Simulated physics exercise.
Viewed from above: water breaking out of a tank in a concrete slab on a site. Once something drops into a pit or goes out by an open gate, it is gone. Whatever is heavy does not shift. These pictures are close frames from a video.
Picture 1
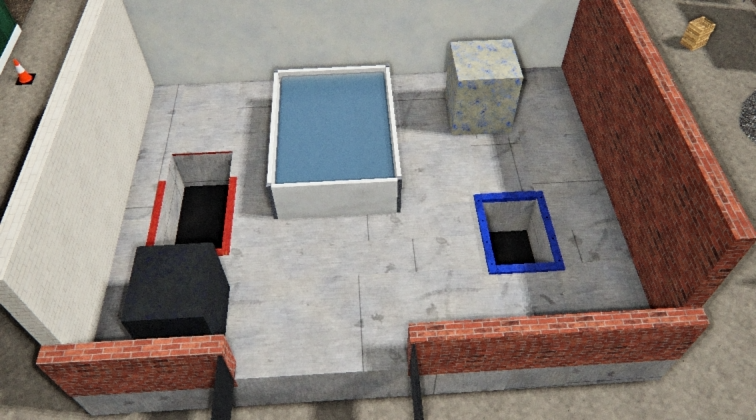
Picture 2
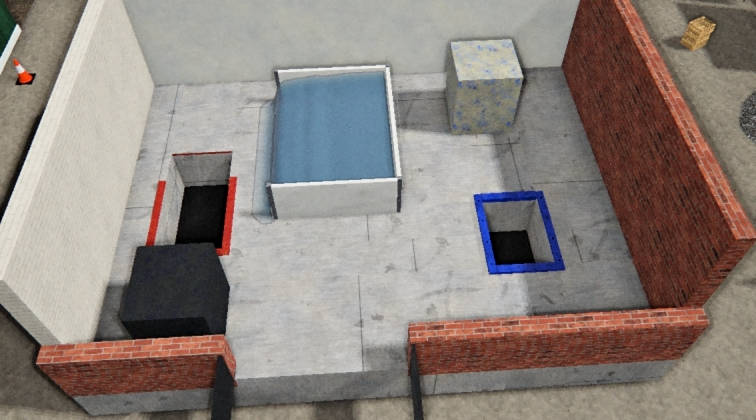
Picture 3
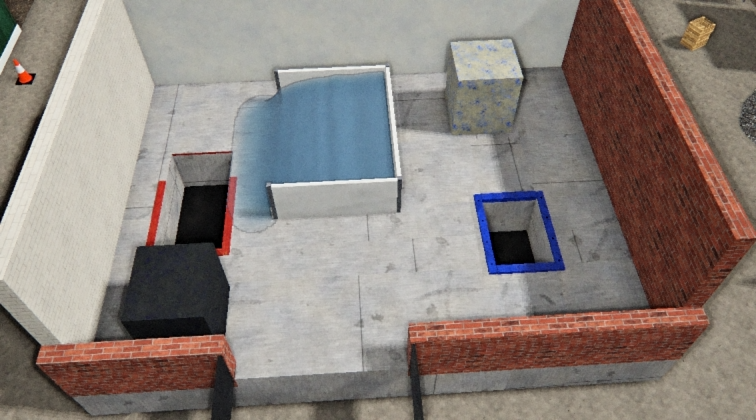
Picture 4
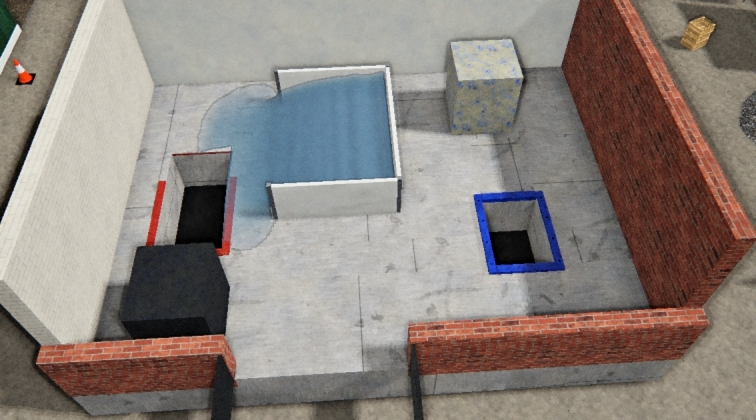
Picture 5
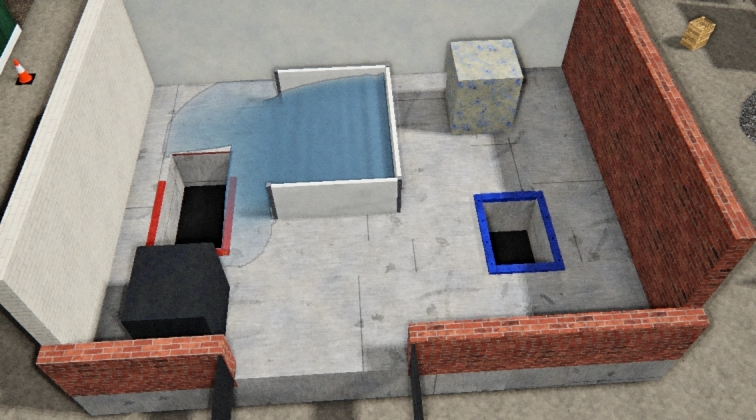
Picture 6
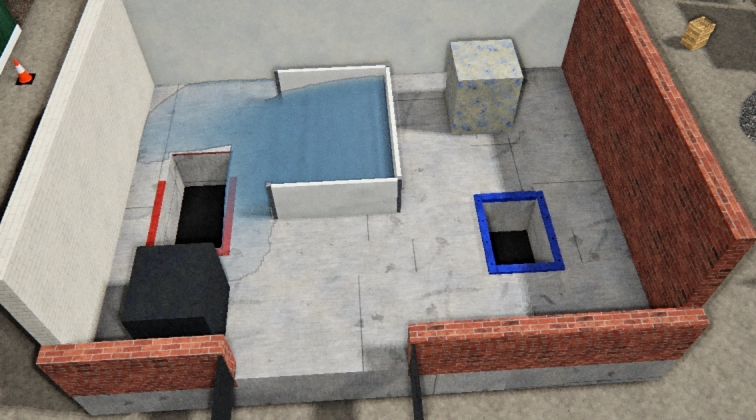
Water pours out of the tank's open left side and spreads across the concrete around the red-edged pit.
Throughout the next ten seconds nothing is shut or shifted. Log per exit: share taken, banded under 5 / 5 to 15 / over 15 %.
One by one: The gate carries off beneath five per cent; the blue pit carries off beneath five per cent; the red pit carries off upward of fifteen per cent.
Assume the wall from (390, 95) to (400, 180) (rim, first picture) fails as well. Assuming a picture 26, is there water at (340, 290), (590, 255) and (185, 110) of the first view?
Unsoaked, then soaked, then unsoaked.
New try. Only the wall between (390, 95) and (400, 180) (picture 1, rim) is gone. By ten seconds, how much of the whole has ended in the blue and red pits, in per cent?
Near enough: Blue 25 percent, red 8 percent.
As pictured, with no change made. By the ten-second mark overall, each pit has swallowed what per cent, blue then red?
Approximate shares: 0 per cent and 80 per cent.
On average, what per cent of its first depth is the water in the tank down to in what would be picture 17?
Roughly 28 per cent.
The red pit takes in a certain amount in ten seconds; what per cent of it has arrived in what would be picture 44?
By my reckoning, 90 percent.
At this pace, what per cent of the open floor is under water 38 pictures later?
I'd guess some 40 per cent.
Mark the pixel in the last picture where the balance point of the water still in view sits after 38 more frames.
I'd say near (279, 158).
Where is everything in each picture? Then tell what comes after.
Still water in the open tank at (333, 125), in the first picture.
Water pours out at (279, 145) and has run to a hidden place, in the second picture.
The front is at (257, 100), out from the gap at (279, 148), in the third picture.
The front is at (228, 243), out from the gap at (280, 149), in the fourth picture.
Water pours out at (280, 149) and has run to (222, 83), in the fifth picture.
Water pours out at (280, 149) and has run to (147, 121), in the sixth picture.
A moment on, water covers 20 % of the floor; the gate 0 %, the blue pit 0 %, the red pit 24 %.
Next, water covers 20 % of the floor; the gate 0 %, the blue pit 0 %, the red pit 39 %.
Then, water covers 30 % of the floor; the gate 0 %, the blue pit 0 %, the red pit 56 %.
Later, water covers 40 % of the floor; the gate 0 %, the blue pit 0 %, the red pit 70 %.
In the end, water covers 45 % of the floor; the gate 0 %, the blue pit 0 %, the red pit 80 %.
